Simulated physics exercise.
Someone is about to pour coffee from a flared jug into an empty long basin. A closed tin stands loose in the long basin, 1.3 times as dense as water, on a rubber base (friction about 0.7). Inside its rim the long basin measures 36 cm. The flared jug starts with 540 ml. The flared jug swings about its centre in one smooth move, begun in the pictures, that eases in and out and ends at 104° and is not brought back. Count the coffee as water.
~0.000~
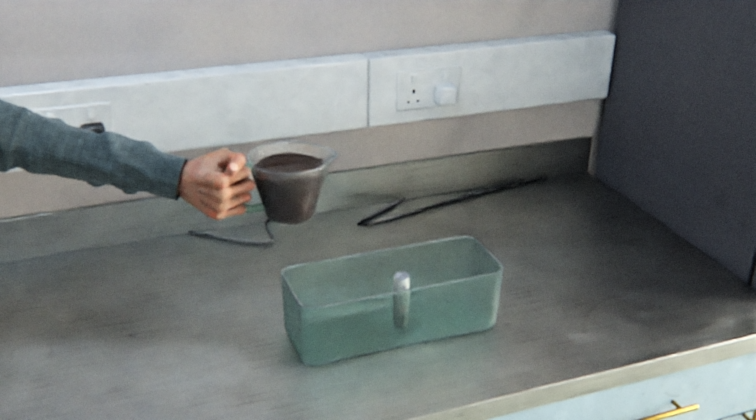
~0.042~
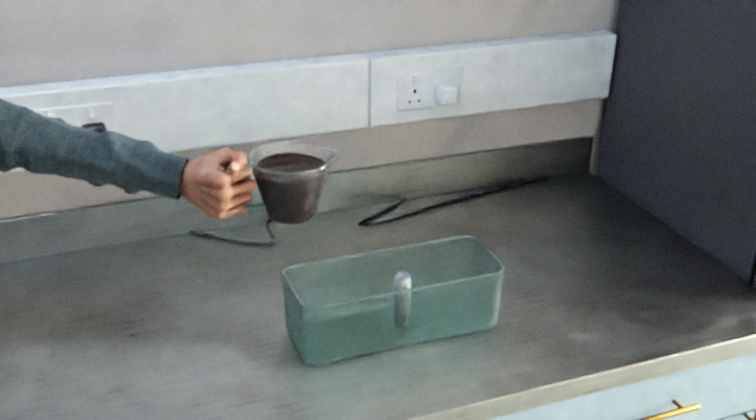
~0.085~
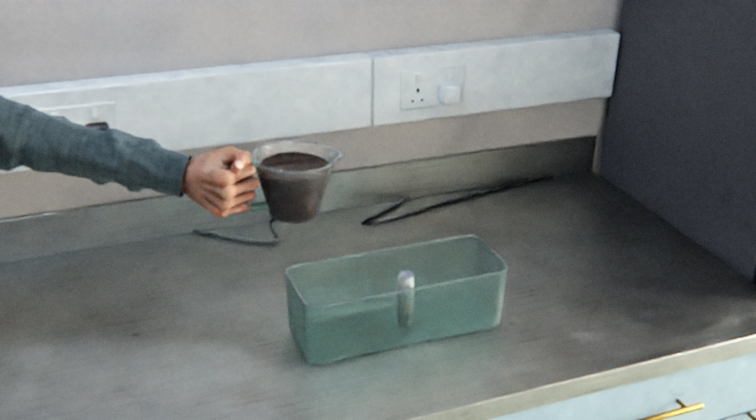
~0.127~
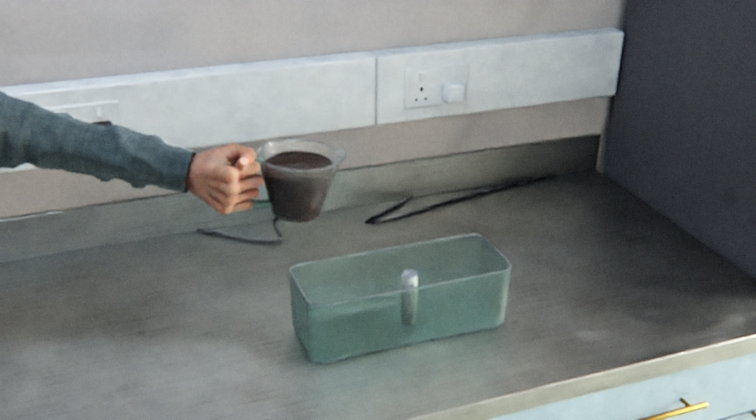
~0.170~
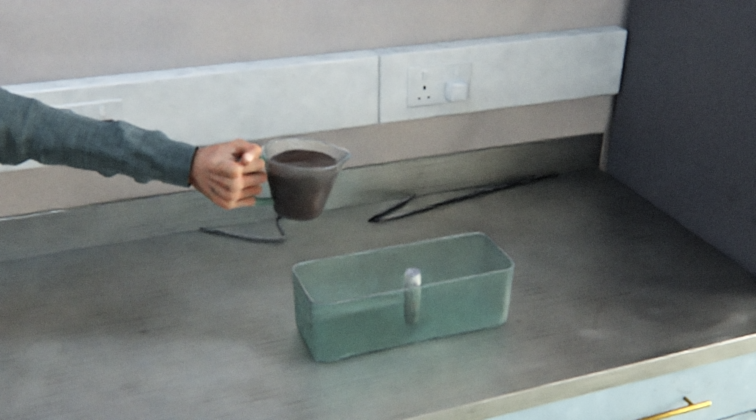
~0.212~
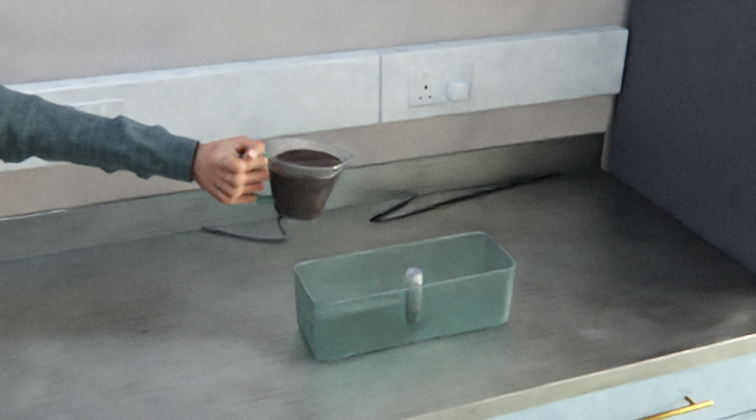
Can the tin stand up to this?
It keeps standing.
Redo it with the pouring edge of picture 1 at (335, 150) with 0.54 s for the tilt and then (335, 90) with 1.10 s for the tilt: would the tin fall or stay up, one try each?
First it stays up; then it goes over.
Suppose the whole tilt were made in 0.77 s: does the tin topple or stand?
The tin keeps standing.
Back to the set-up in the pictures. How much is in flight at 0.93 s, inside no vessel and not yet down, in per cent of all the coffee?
Some 18 per cent.
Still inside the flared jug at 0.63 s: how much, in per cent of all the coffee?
Some 66 per cent.
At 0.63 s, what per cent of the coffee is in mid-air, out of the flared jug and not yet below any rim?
Near 28 in a hundred.
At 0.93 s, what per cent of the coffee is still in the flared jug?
Some 9 per cent.
Then, 0.63 s in, the tilt is 63° and 65 per cent is still to pour; the tin stands where it began.
Then, 0.93 s in, the tilt is 98° and 9 per cent is still to pour; the tin stands where it began.
Then, 1.25 s in, the tilt is 104° and 0 per cent is still to pour; the tin stands where it began.
Then, 1.60 s in, the tilt is 104° and 0 per cent is still to pour; the tin stands where it began.
Finally, the tin stands where it began.
